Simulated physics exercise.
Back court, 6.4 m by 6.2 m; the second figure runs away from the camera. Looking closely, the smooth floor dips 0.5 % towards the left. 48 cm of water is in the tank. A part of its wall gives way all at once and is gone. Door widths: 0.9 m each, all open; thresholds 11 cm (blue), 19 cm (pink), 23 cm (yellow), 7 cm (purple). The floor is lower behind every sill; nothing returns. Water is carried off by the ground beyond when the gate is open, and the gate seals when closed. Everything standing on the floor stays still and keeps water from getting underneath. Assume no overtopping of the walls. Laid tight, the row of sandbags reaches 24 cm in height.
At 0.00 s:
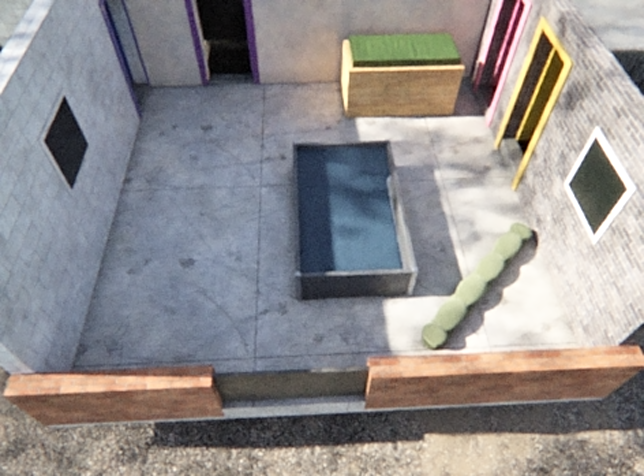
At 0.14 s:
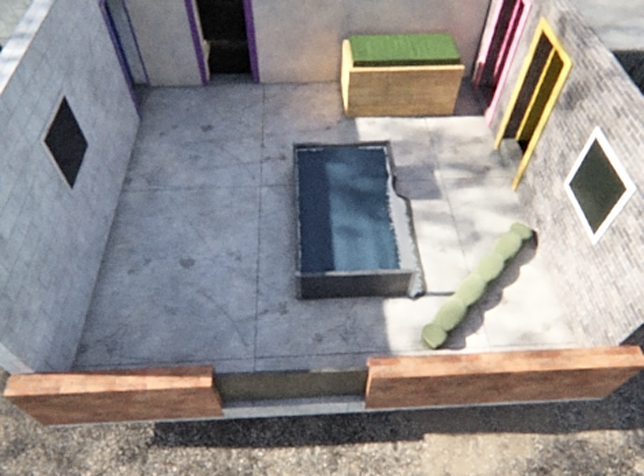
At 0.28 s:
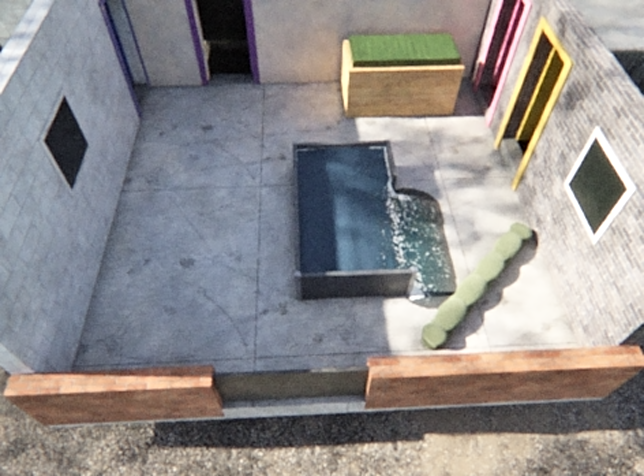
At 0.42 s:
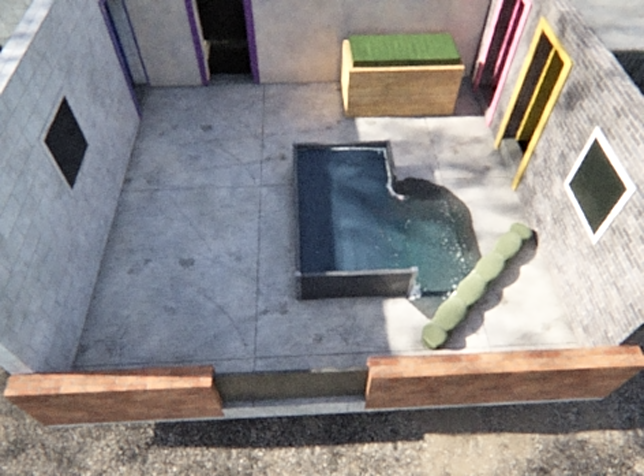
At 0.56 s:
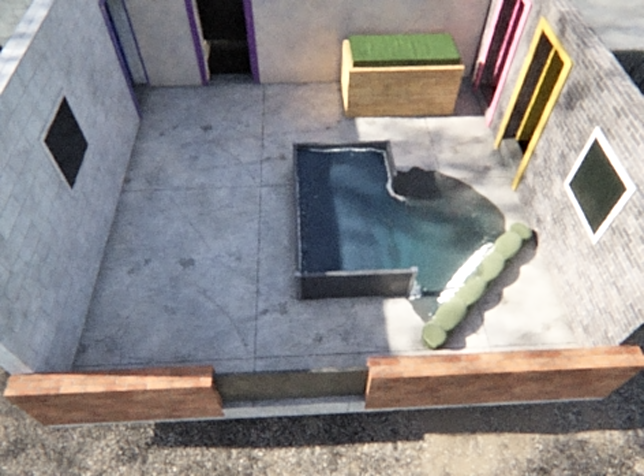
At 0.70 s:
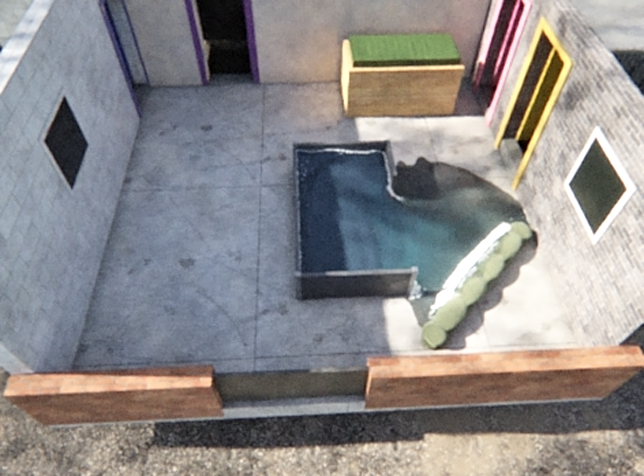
A walled court held a tank of still water until part of its right side gave way, and water poured out, spread rightward across the floor and foamed against the row of green sandbags.
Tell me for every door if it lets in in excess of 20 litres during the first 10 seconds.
In the first 10 seconds the blue door does not let in over 20 litres; the pink door does not let in over 20 litres; the yellow door does not let in over 20 litres; the purple door does not let in over 20 litres.
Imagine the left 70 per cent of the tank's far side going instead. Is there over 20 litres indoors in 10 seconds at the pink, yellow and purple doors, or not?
Pink door doesn't reach it, yellow door doesn't reach it, purple door surpasses it.
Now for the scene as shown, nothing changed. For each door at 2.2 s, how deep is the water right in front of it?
Readings (cm): Blue = 0; pink = 7; yellow = 19; purple = 0.
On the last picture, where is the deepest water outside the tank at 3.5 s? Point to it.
Location: Approx. (448, 81).
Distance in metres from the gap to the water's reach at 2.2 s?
It's close to 4.4 metres.
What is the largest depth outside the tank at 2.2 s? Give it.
About 30 cm at most.
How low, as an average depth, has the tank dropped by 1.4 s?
Mean depth: Some 27 cm.
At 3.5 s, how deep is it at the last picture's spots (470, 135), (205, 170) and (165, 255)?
About 8, 0 and 0 cm respectively.
After 1.4 s water covers 15 % of the floor and is deepest (38 cm) near (517, 208); blue door not reached, pink door not reached, yellow door 18 cm at the sill, 0 L in, purple door not reached.
After 2.2 s water covers 30 % of the floor and is deepest (30 cm) near (517, 208); blue door not reached, pink door 7 cm at the sill, 0 L in, yellow door 19 cm at the sill, 0 L in, purple door not reached.
After 3.5 s water covers 45 % of the floor and is deepest (26 cm) near (448, 81); blue door not reached, pink door 12 cm at the sill, 0 L in, yellow door 12 cm at the sill, 1 L in, purple door not reached.
After 6.0 s water covers 80 % of the floor and is deepest (16 cm) near (454, 97); blue door 7 cm at the sill, 0 L in, pink door 15 cm at the sill, 5 L in, yellow door 9 cm at the sill, 1 L in, purple door 2 cm at the sill, 0 L in.
After 10.0 s water covers 90 % of the floor and is deepest (11 cm) near (148, 95); blue door 11 cm at the sill, 0 L in, pink door 4 cm at the sill, 5 L in, yellow door 6 cm at the sill, 1 L in, purple door 7 cm at the sill, 0 L in.
